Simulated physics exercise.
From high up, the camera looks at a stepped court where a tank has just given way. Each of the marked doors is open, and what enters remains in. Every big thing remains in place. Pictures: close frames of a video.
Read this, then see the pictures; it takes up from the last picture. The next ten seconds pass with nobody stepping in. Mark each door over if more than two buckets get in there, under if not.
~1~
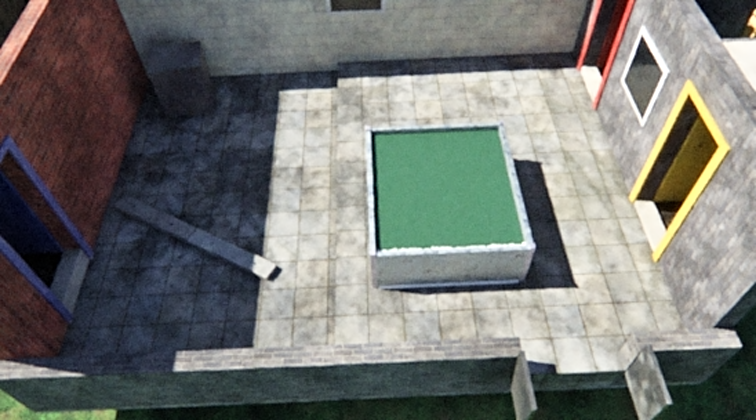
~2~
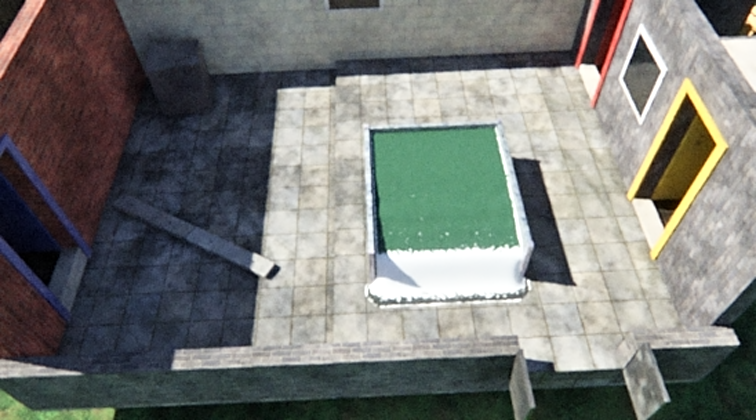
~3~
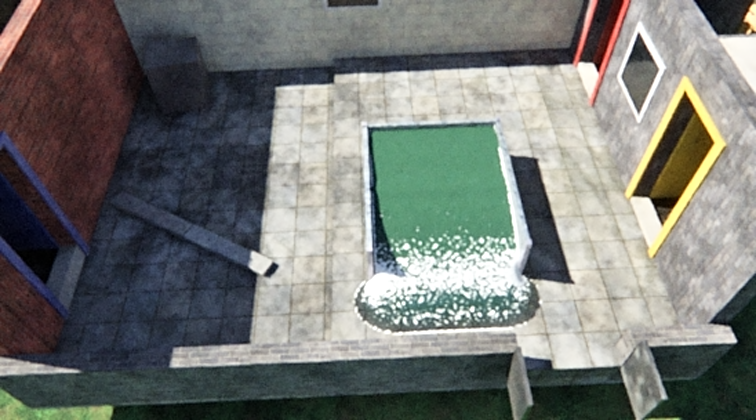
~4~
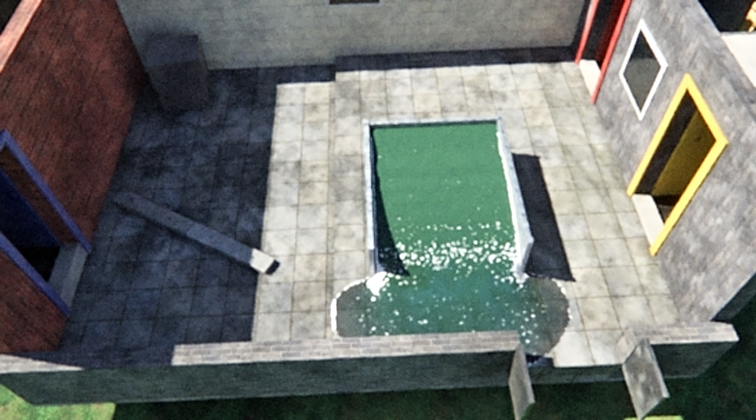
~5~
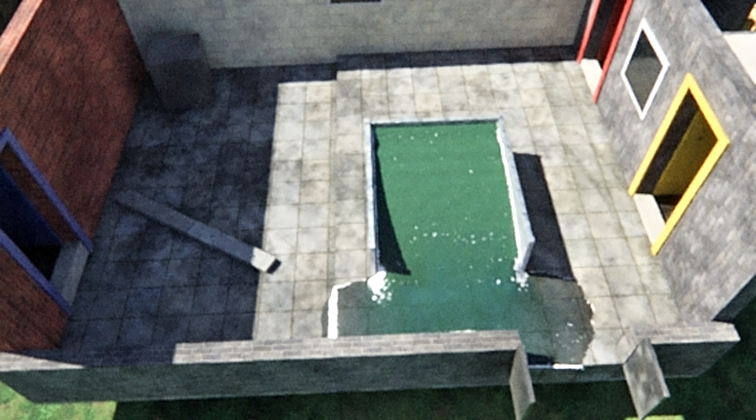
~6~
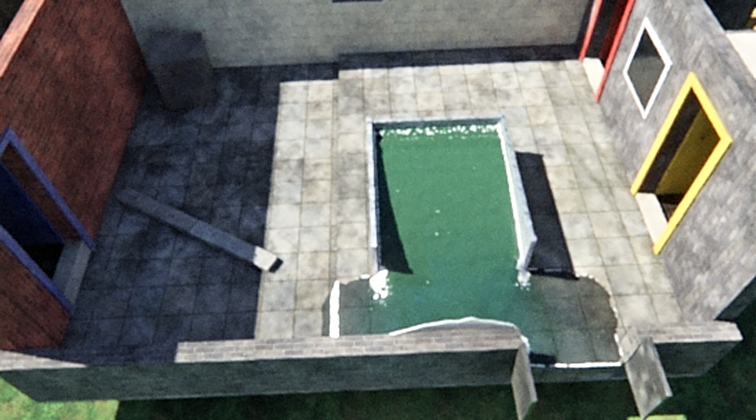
Yellow door: Under, red door: Under, blue door: Under.
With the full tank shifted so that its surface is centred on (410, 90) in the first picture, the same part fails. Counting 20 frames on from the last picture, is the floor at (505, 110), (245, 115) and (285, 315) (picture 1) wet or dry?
Point by point: Still bare; still bare; swamped.
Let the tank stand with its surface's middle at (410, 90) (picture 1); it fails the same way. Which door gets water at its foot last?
Door noted: The red one.
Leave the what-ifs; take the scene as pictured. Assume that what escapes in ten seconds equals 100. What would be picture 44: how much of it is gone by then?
By then, close to 85 % of it.
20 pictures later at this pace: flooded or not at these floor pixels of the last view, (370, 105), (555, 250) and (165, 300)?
Result, in order: Unflooded / unflooded / waterlogged.
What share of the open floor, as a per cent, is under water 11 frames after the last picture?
25 %, roughly.
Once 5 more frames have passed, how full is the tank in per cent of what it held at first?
I'd say around 54 per cent.
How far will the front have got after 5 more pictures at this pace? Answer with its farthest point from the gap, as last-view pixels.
Pixel estimate: (169, 369).
A moment on, water covers 15 % of the floor; the yellow door not reached, the red door not reached, the blue door not reached.
Next, water covers 25 % of the floor; the yellow door not reached, the red door not reached, the blue door not reached.
Then, water covers 40 % of the floor; the yellow door wet at the sill, nothing in, the red door not reached, the blue door wet at the sill, nothing in.
Later, water covers 75 % of the floor; the yellow door under two buckets in, the red door wet at the sill, nothing in, the blue door wet at the sill, nothing in.
In the end, water covers 85 % of the floor; the yellow door under two buckets in, the red door wet at the sill, nothing in, the blue door wet at the sill, nothing in.
